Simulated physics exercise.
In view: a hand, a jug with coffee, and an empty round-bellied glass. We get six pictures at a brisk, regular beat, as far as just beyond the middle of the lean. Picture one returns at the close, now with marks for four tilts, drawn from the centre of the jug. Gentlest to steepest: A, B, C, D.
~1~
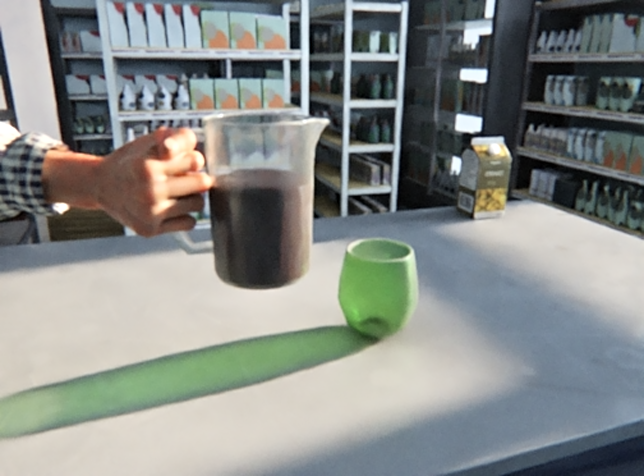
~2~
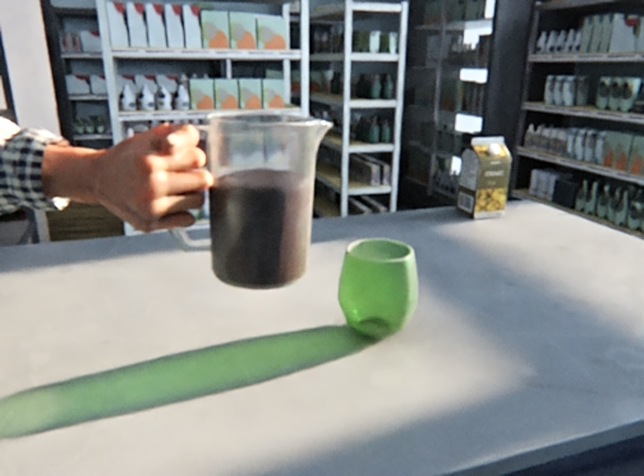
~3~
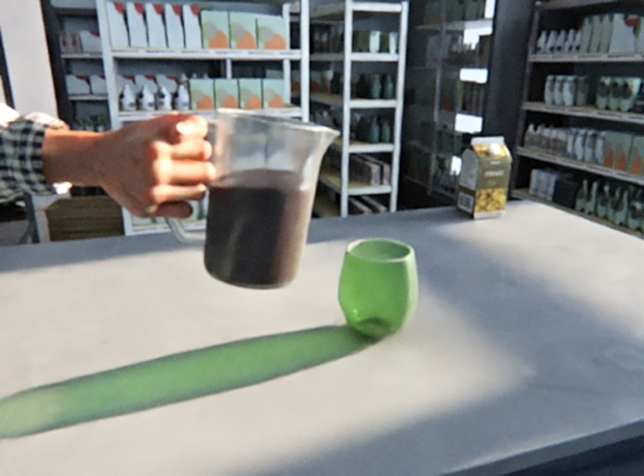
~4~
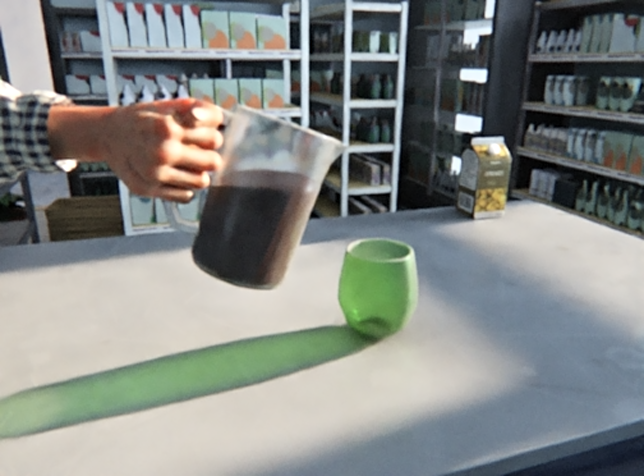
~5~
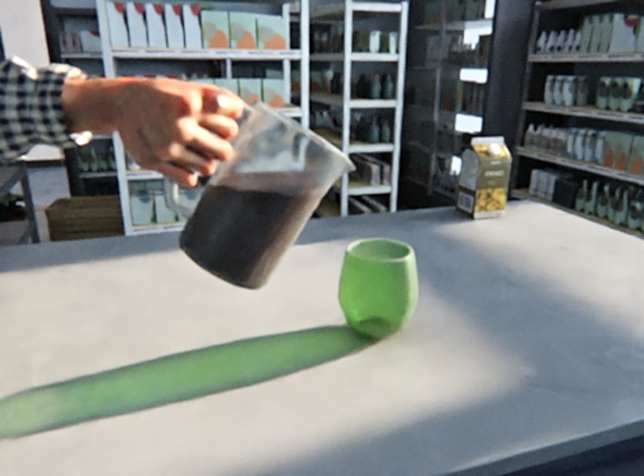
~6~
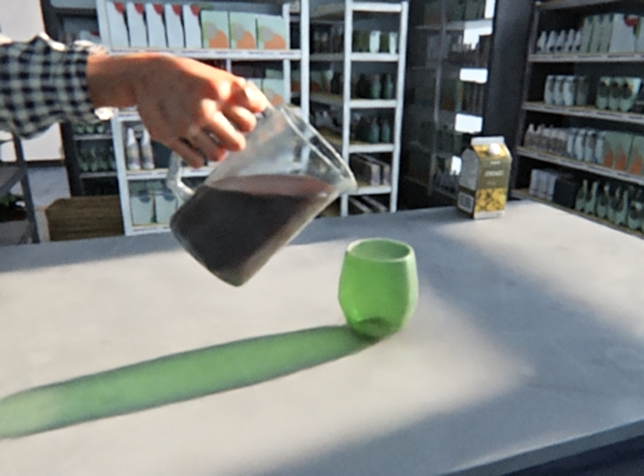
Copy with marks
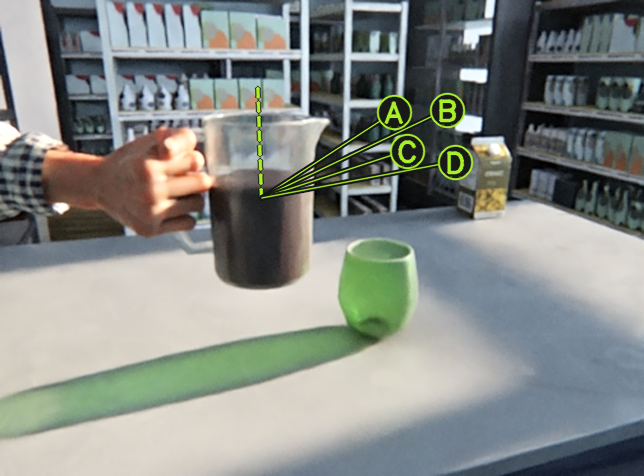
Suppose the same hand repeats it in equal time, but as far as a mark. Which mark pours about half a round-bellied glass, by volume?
B beats the others.
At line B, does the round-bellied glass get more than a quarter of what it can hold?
Yes.
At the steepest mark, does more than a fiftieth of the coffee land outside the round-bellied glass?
Yes.
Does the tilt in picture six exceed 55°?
No, it does not.
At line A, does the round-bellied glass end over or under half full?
Under half.
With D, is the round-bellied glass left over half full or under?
Over half.
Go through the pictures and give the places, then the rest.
Upright, lip at (326, 120); rim of the round-bellied glass round (380, 249); nothing has left yet, in the first picture.
Tipped about 2°, lip at (329, 123); nothing has left yet, in the second picture.
Tipped about 9°, lip at (336, 132); nothing has left yet, in the third picture.
Tipped about 20°, lip at (345, 147); nothing has left yet, in the fourth picture.
Tipped about 33°, lip at (352, 167); nothing has left yet, in the fifth picture.
Tipped about 47°, lip at (355, 190); nothing has left yet, in the sixth picture.
On the marked copy, A at (380, 121); B at (431, 116); C at (391, 155); D at (438, 164).
With A, the round-bellied glass ends with about 24 % of what it can hold.
With B, the round-bellied glass ends with about 46 % of what it can hold.
With C, the round-bellied glass ends with about 72 % of what it can hold.
With D, the round-bellied glass ends with about 86 % of what it can hold; 9 % of the coffee is spilt.
